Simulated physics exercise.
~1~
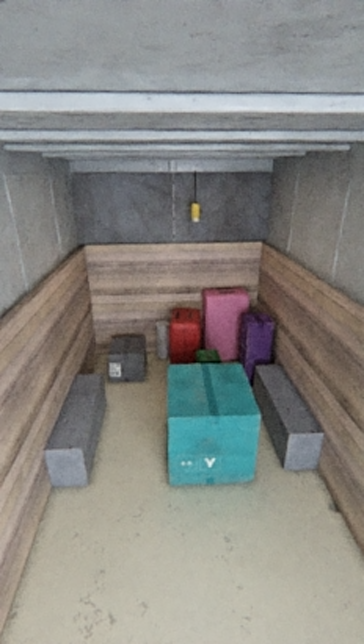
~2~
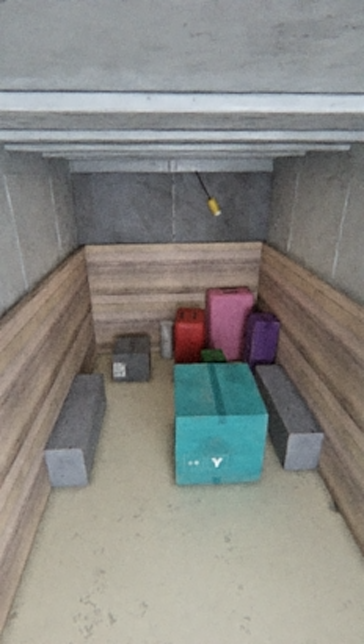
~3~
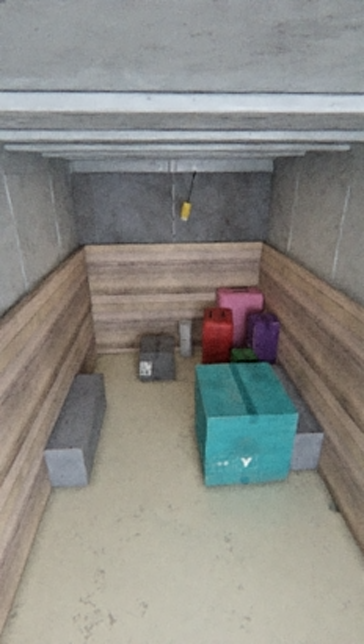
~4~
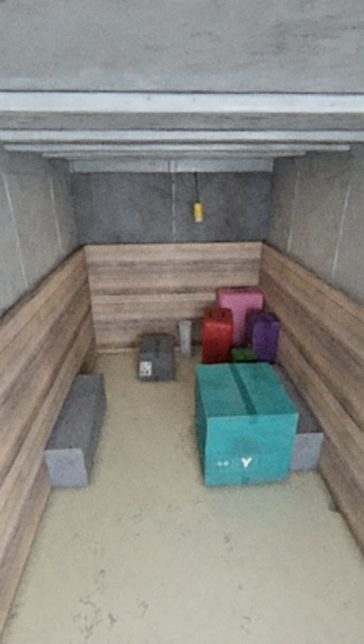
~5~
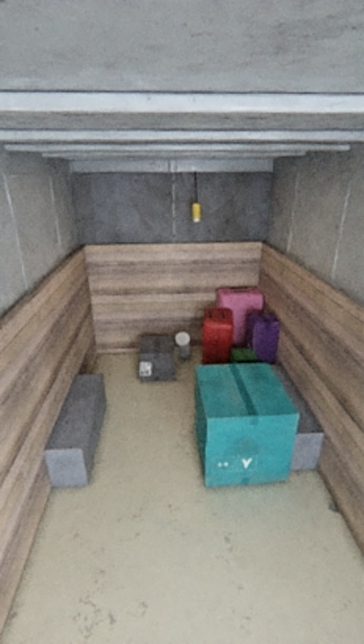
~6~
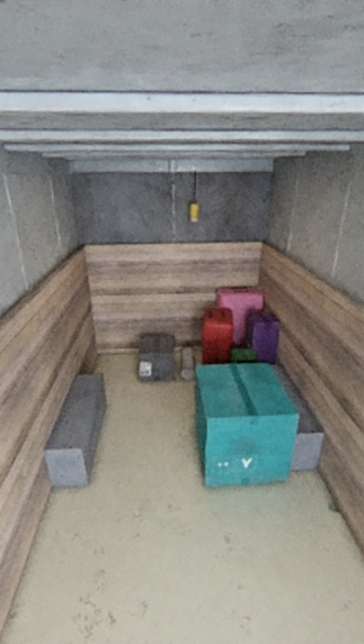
To begin with, a turquoise box, a grey box, a white canister and a cluster of coloured cases and boxes stand in a wood-lined van bay beneath a hanging yellow lamp. The lamp swings out to the right as the turquoise box, red case and green box edge the same way. They then slide clearly farther right, joined by the grey box and canister, while the purple box barely shifts. The load stops sliding, but the canister tips towards the viewer. It ends on its side by the grey box, with the other pieces still untoppled.
